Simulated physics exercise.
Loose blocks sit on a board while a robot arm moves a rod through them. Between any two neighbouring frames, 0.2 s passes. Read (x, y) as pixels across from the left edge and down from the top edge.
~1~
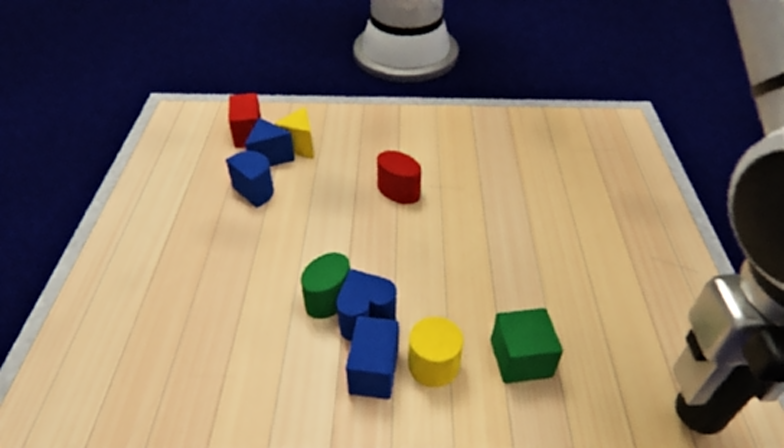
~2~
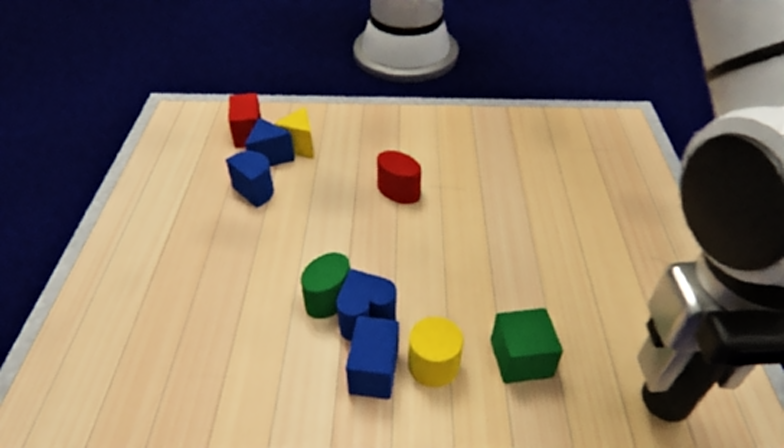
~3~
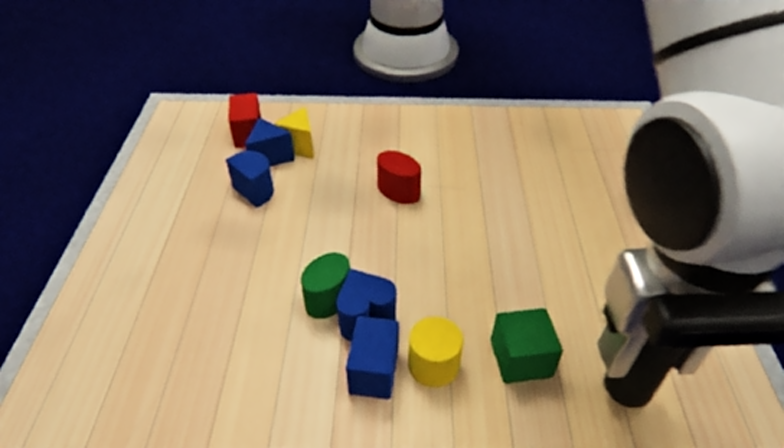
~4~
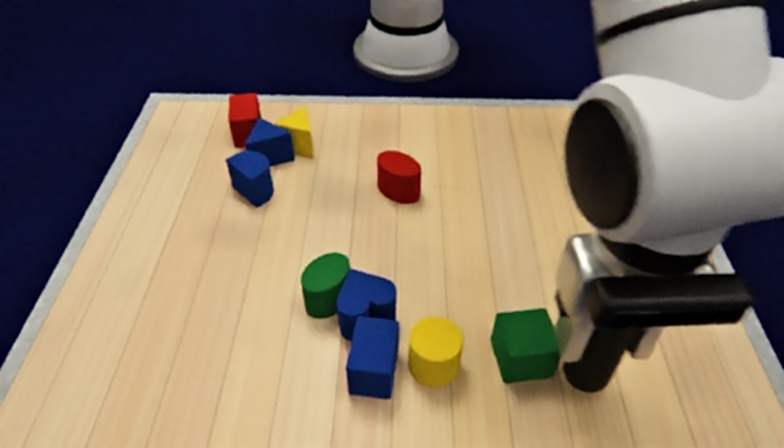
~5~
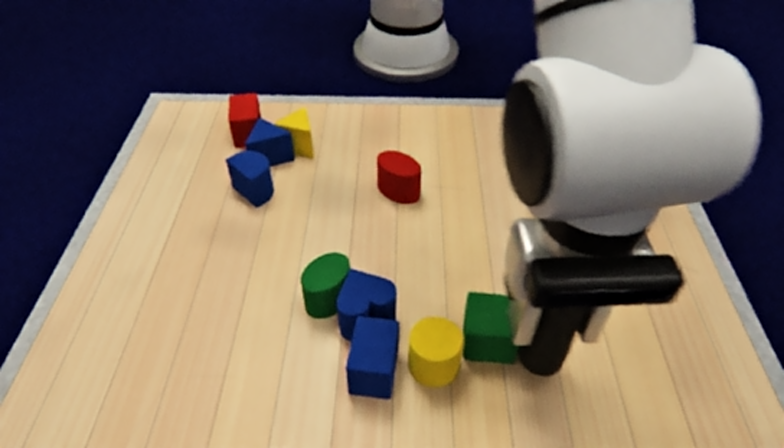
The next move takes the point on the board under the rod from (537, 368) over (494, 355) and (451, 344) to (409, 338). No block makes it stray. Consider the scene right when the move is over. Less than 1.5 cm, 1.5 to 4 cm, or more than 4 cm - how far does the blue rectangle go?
It will move between 1.5 and 4 cm.
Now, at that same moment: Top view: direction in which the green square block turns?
Seen from overhead, it turns clockwise.
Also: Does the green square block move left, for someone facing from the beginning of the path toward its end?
Final answer: No.
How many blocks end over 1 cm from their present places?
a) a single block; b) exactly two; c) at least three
c
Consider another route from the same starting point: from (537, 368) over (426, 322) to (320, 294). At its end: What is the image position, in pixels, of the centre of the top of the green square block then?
It will end up at (401, 248).
On the path given first. One third of the way, rod (495, 345); green square block (464, 295), turned 35° clockwise.
Two thirds of the way, rod (452, 334); blue rectangle (363, 344); yellow round block (413, 340); green square block (438, 279), turned 80° clockwise.
At the end, rod (409, 328); blue heart block in place; blue rectangle (332, 352); yellow round block (383, 348); green square block (432, 275), turned 90° clockwise.
